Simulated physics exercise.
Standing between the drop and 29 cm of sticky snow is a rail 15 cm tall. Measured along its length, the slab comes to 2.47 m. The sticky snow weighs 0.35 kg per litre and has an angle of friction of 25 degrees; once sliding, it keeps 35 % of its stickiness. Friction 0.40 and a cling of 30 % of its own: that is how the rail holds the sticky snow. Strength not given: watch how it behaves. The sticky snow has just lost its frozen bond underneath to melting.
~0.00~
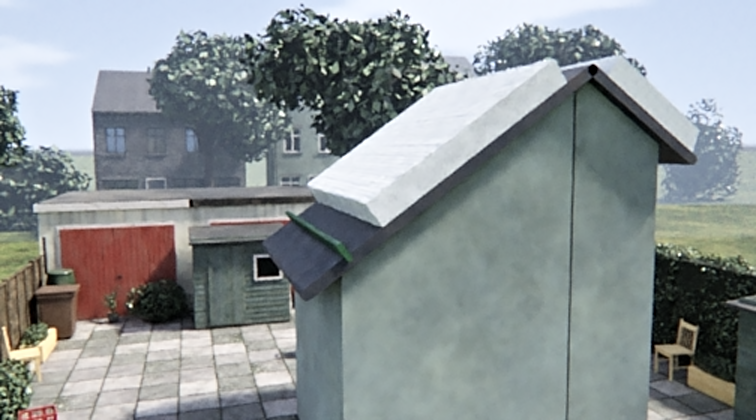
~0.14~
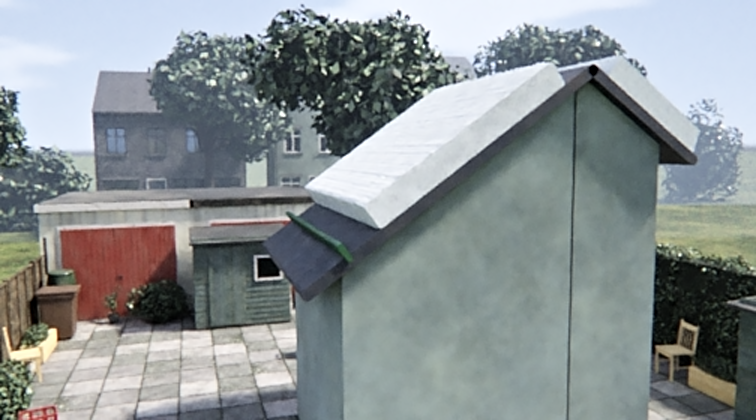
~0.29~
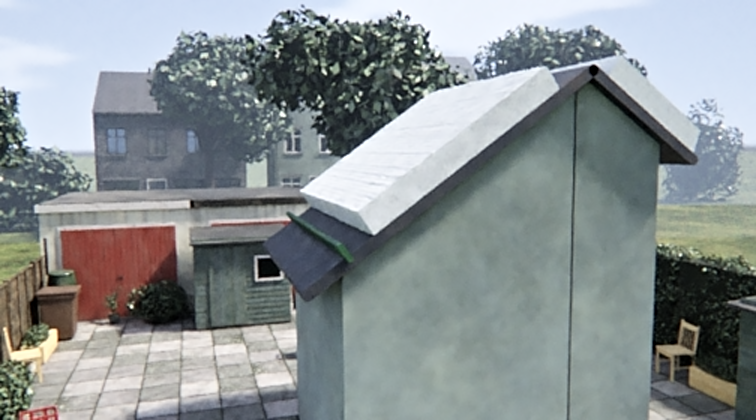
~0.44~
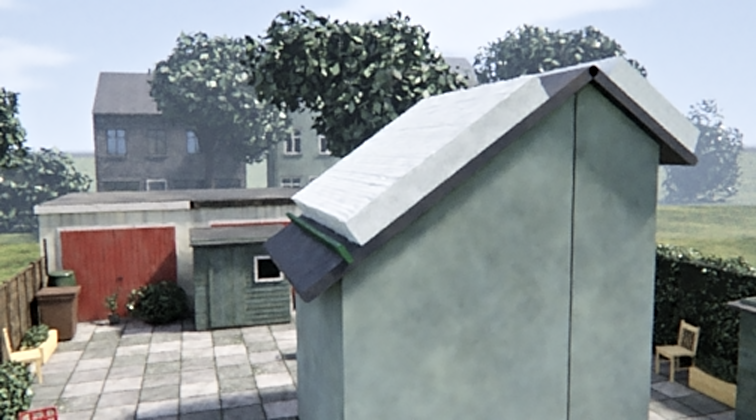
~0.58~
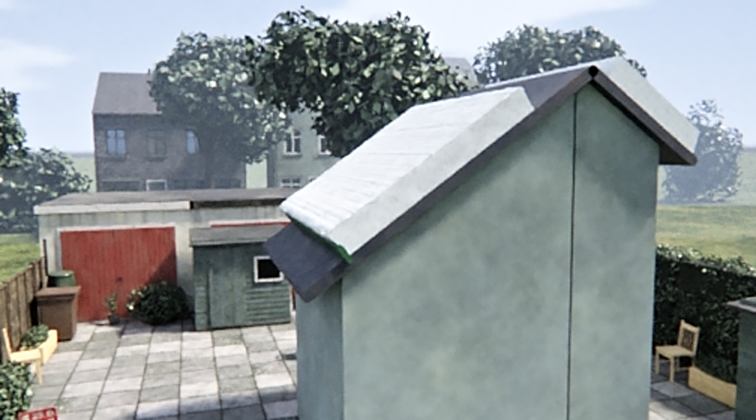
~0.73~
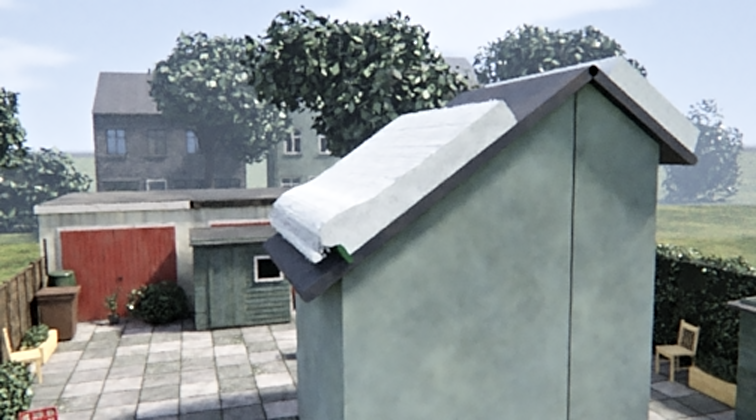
The clip shows a thick white slab of snow sliding down the left slope of a dark roof on a pale green building, reaching a low green rail near the eave, then partly pushing over it as its lower end bends.
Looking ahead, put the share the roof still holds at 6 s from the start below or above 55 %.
At 6 s from the start, the share the roof still holds is lower than 55 %.
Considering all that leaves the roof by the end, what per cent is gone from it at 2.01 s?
Close to 90 in a hundred.
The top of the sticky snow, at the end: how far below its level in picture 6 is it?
Roughly 0.8 m.
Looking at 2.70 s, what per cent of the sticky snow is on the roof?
Roughly 35 percent.
After 1.31 s, 73 % of the snow is on the roof.
After 2.01 s, 41 % of the snow is on the roof.
After 2.70 s, 33 % of the snow is on the roof.
After 3.40 s, 32 % of the snow is on the roof.
After 6.00 s, 32 % of the snow is on the roof.
